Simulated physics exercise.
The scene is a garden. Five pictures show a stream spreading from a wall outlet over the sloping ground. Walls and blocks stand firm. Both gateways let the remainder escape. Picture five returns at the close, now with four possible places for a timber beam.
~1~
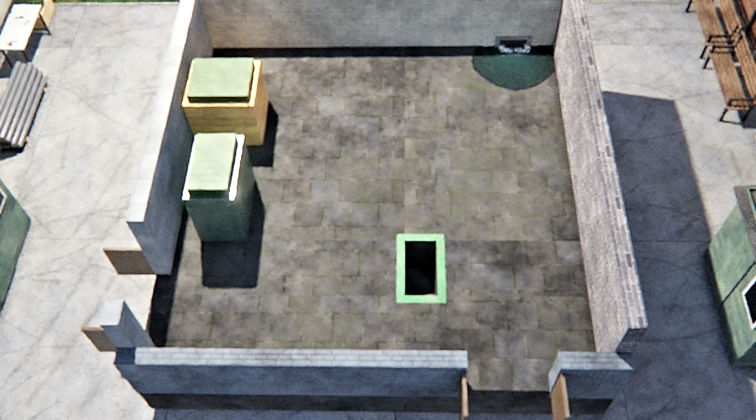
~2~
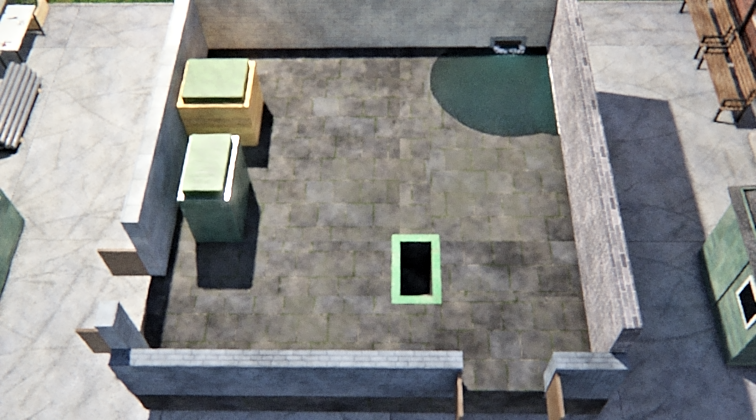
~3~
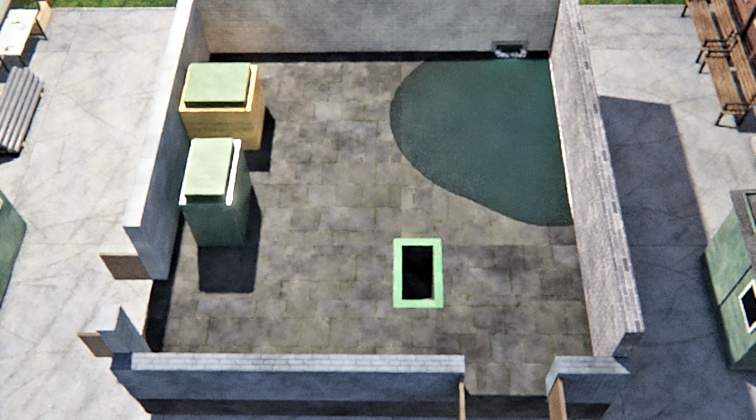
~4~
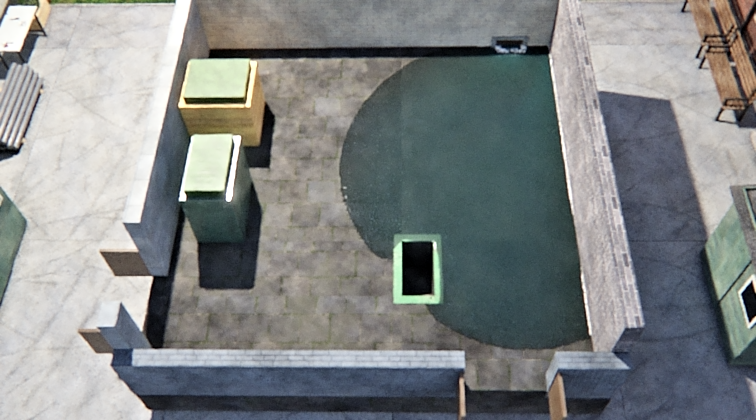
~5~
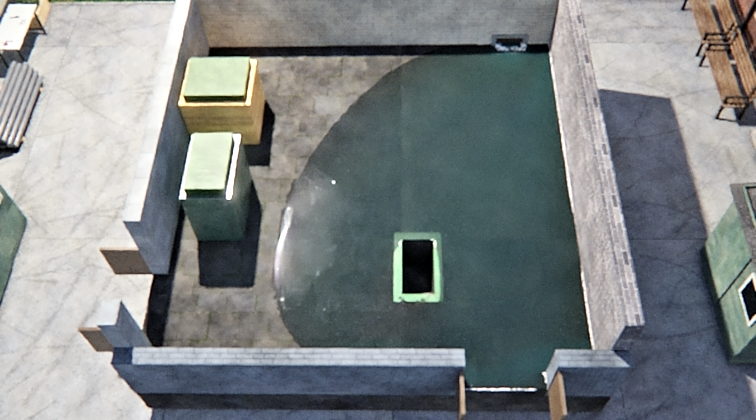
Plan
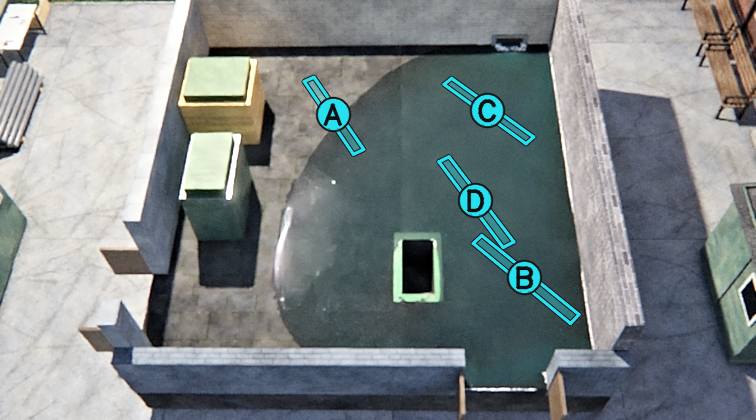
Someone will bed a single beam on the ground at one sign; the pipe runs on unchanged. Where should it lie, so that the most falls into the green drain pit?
The best spot is B.
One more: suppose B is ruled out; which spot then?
It is A.
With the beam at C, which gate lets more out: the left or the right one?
The right gate.
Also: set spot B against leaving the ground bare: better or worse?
It is better.
In cyan, A from (309, 79) to (358, 151); B from (477, 239) to (574, 318); C from (447, 81) to (529, 140); D from (444, 159) to (508, 244).
Choosing A, about 28 % of the stream goes into the green drain pit, about 71 % out by the gates.
Choosing B, about 45 % of the stream goes into the green drain pit, about 54 % out by the gates.
Choosing C, about 13 % of the stream goes into the green drain pit, about 85 % out by the gates.
Choosing D, about 8 % of the stream goes into the green drain pit, about 90 % out by the gates.
